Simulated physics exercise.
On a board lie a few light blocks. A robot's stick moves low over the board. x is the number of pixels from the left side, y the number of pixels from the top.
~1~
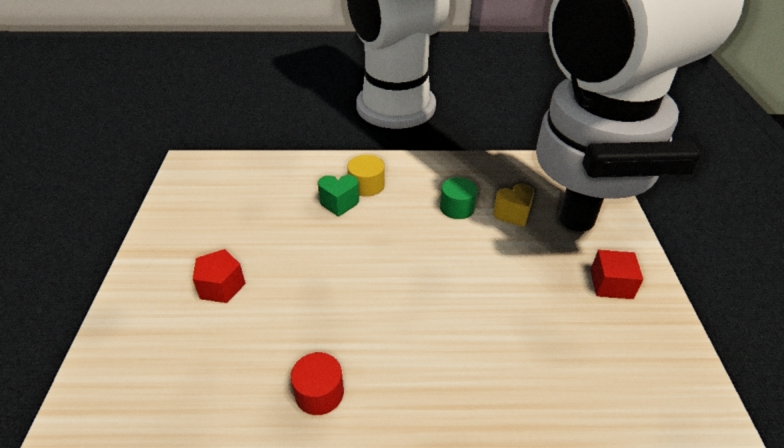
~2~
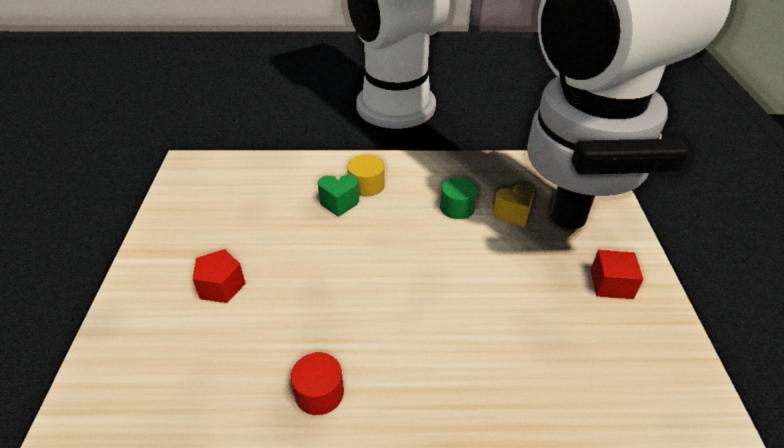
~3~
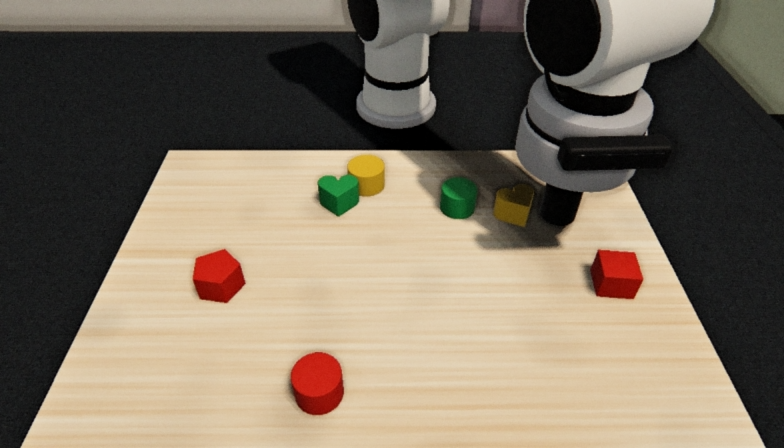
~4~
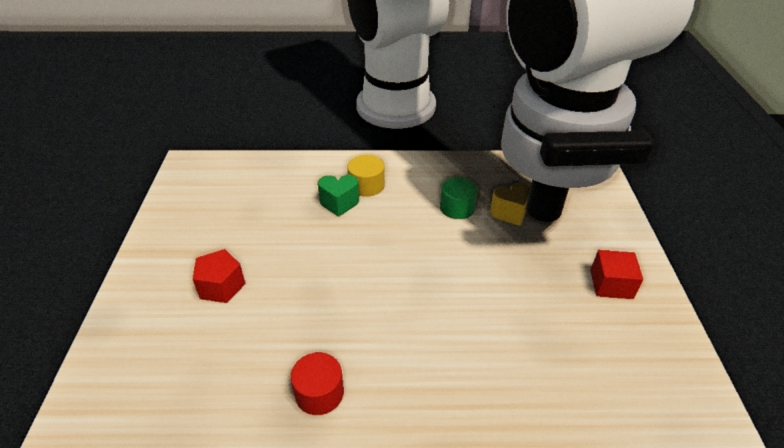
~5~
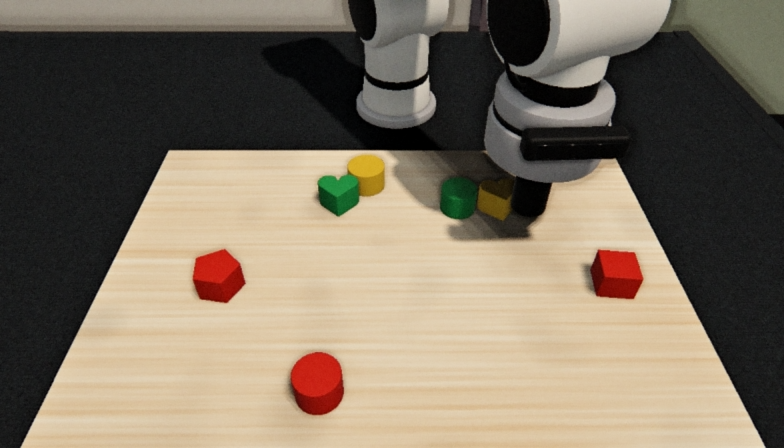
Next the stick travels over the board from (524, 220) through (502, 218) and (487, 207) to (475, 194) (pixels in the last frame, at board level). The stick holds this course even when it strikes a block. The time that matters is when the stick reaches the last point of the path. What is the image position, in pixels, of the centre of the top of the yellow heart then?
For the centre of its top, I'd go with (459, 159).
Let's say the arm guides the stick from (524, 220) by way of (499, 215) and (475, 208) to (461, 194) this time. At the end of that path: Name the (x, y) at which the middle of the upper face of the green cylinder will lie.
At (432, 181).
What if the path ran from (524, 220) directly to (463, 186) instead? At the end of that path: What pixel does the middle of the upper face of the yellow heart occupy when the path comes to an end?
In the picture, that point is around (440, 156).
What follows on the original path. Halfway along, stick at (496, 199); green cylinder at (452, 187); yellow heart at (477, 175), turned 25° clockwise.
At the end, stick at (477, 180); green cylinder at (451, 186); yellow heart at (459, 159), turned 20° clockwise.
